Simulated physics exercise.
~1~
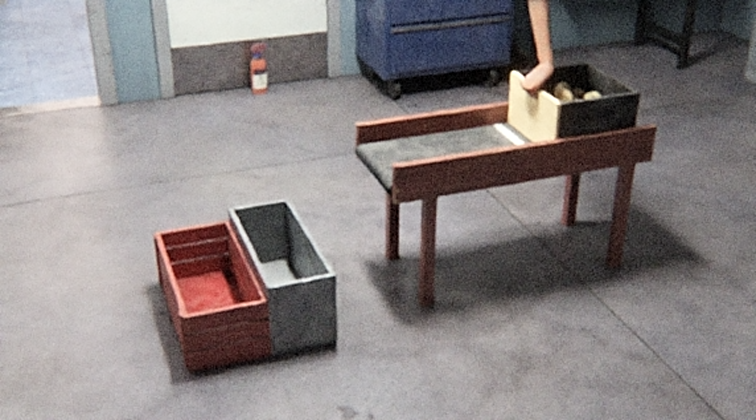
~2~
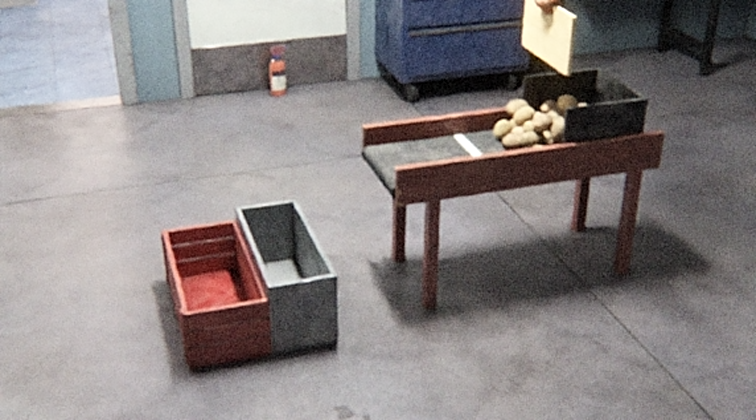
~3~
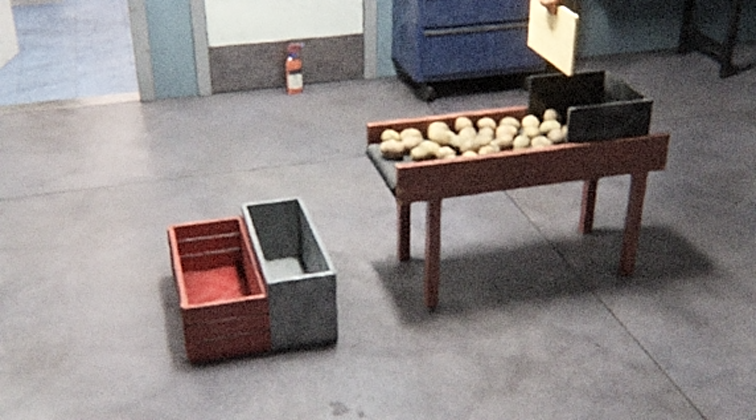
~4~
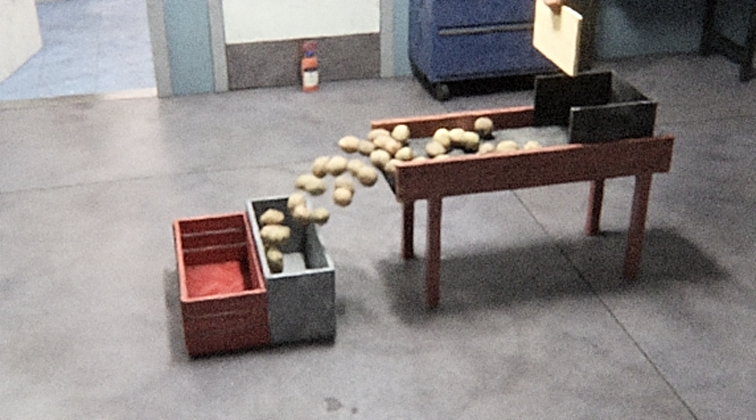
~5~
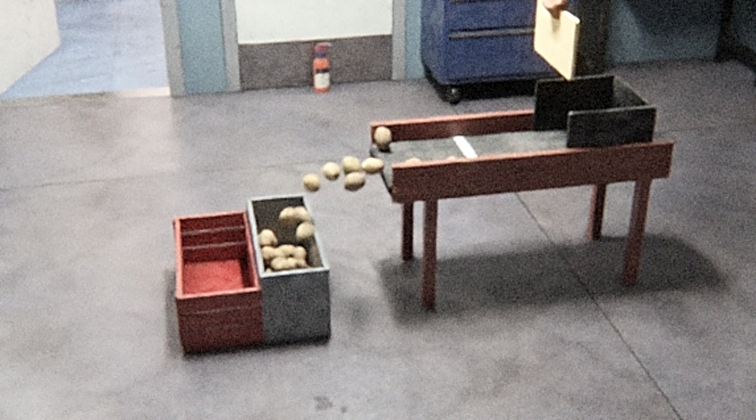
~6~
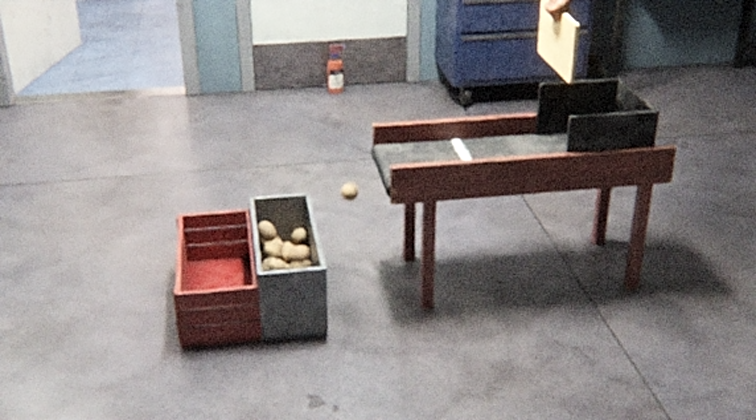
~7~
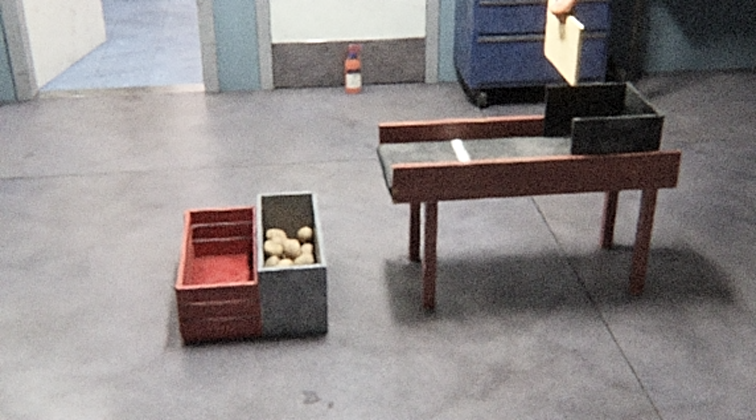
A pile of pale, round potatoes sits in a black pen at the right end of a low, red-sided table with a dark belt, seen from slightly above in a grey-floored room. On the floor to the left stand a grey tub and, beyond it, a red tote, with a blue cabinet behind. A hand lifts the cream gate, and the potatoes ride leftward along the belt, spreading out. They spill off the left end in an arc and drop into the grey tub. The last stragglers follow, leaving the belt bare, the potatoes in the grey tub and the red tote empty.
